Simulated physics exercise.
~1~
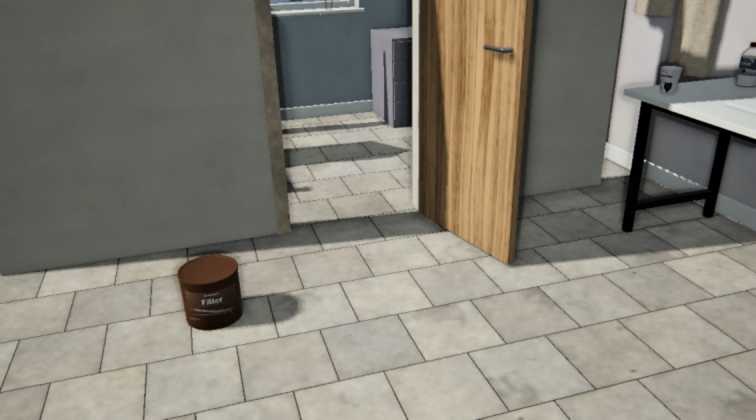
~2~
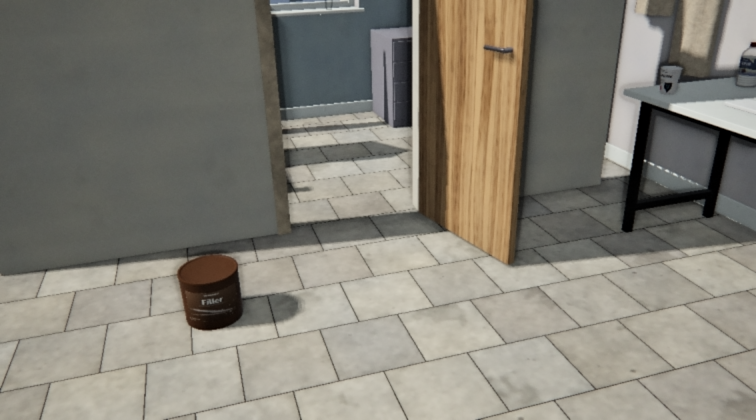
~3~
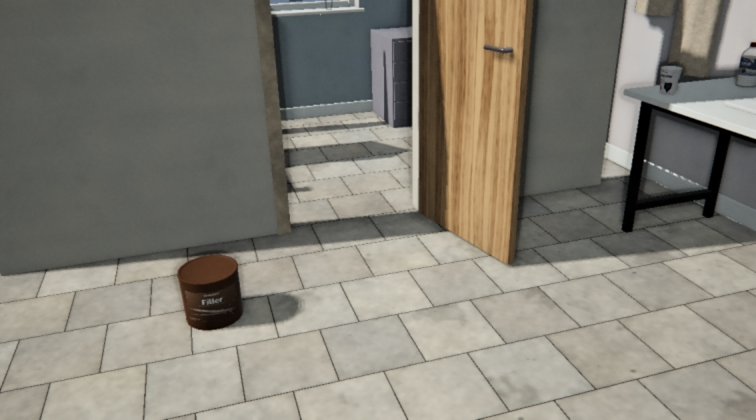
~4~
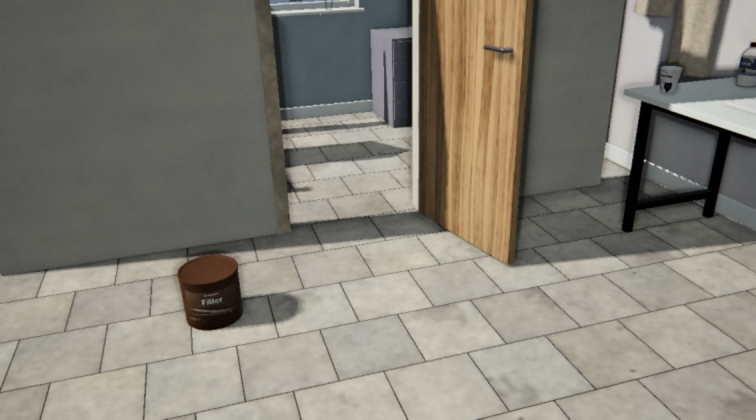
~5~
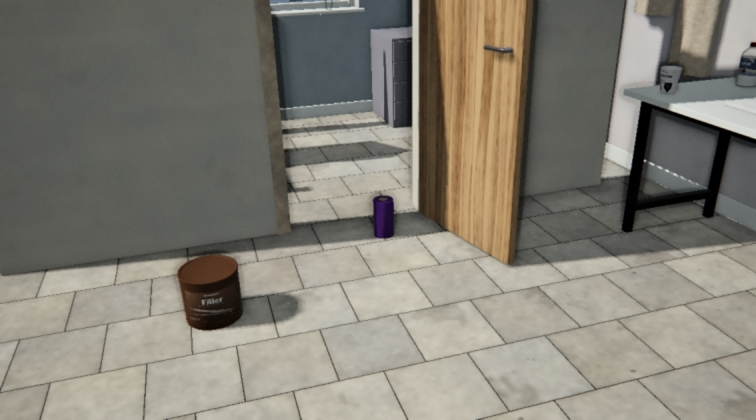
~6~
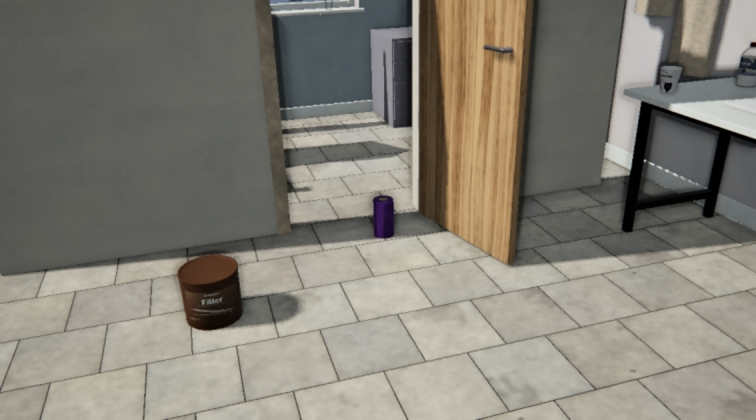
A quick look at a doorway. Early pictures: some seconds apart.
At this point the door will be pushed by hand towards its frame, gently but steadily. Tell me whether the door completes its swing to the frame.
I'd say the door gets there this time.
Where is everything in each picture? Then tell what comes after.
In the first picture, door wide open and still; brown pail (212, 292).
In the second picture, door wide open and still; brown pail (212, 292).
In the third picture, door wide open and still; brown pail (212, 292).
In the fourth picture, door wide open and still; brown pail (212, 292).
In the fifth picture, door wide open and still; brown pail (212, 292).
In the sixth picture, door wide open and still; purple roll (384, 217); brown pail (212, 292).
Then, 1.20 s later than the last frame, door 72° open.
Then, 2.10 s later than the last frame, door 35° open; purple roll moved a little near (374, 215).
Then, 2.70 s later than the last frame, door 10° open; purple roll moved well along near (357, 206).
When it is over, door 0° open; moved from the start, purple roll; brown pail as before. End places, in pixels of the last picture, purple roll near (353, 202).
